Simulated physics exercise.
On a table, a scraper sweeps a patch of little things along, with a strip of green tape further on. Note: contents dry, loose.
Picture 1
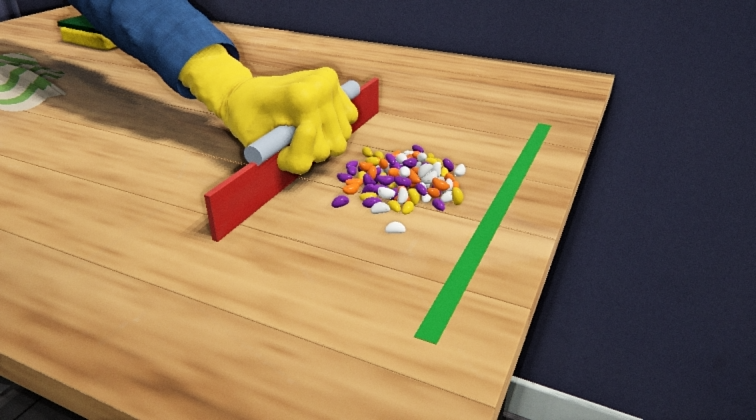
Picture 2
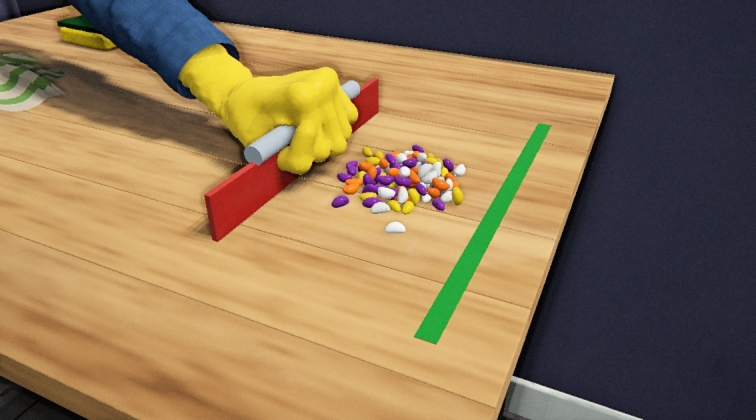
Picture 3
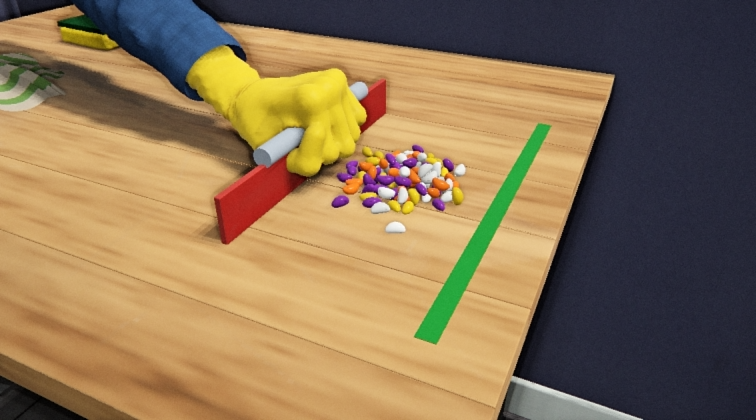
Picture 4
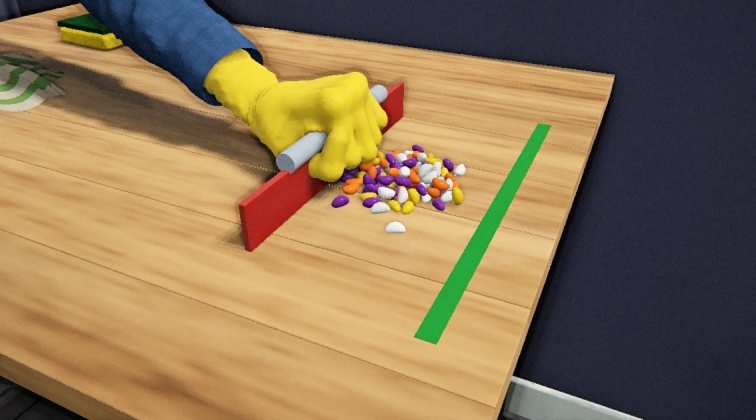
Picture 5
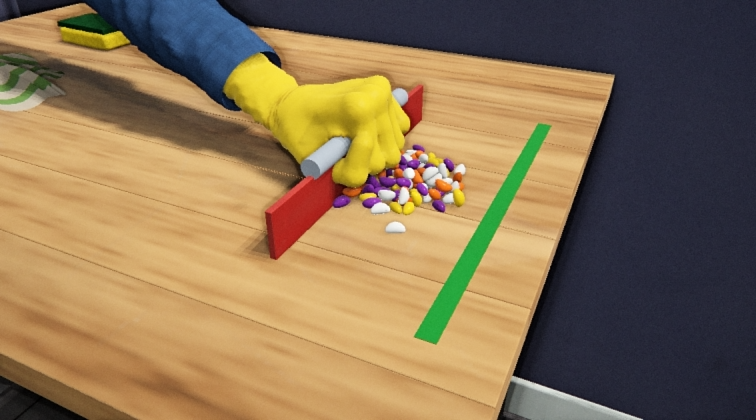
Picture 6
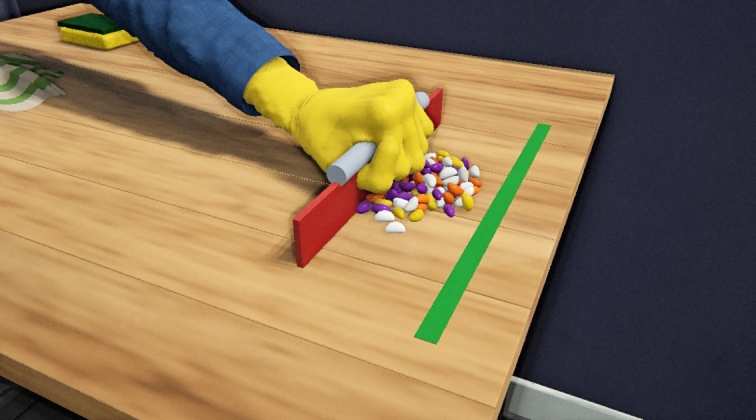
A yellow-gloved hand slides a red scraper right, pushing colorful jelly beans across a wooden table.
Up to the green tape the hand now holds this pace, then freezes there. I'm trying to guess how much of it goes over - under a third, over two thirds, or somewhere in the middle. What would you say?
A third to two thirds.
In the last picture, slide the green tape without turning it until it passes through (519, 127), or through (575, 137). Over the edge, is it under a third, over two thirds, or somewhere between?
For the first place it's less than a third, and for the second it's beyond two thirds.
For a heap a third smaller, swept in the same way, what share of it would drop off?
Roughly 20 per cent.
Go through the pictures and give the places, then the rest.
Scraper at (227, 205), at rest; green tape at (542, 131), about a palm's width from the edge; edge at (562, 221); the heap at (402, 182), jelly beans, in the first frame.
Scraper at (227, 205), at rest, in the second frame.
Scraper at (236, 208); the heap at (402, 182), in the third frame.
Scraper at (260, 214), in the fourth frame.
Scraper at (285, 221); the heap at (408, 184), about a quarter pushed along, in the fifth frame.
Scraper at (312, 229); green tape at (542, 131); edge at (562, 221); the heap at (423, 182), nearly all pushed along, in the sixth frame.
Soon after the last picture, scraper still moving, near (452, 153); heap all on the table, its front near (534, 218).
A little later, scraper stopped at the green tape; heap about a quarter over the edge.
Later still, scraper stopped at the green tape; heap about half over the edge.
At rest, scraper stopped at the green tape; heap about half over the edge.
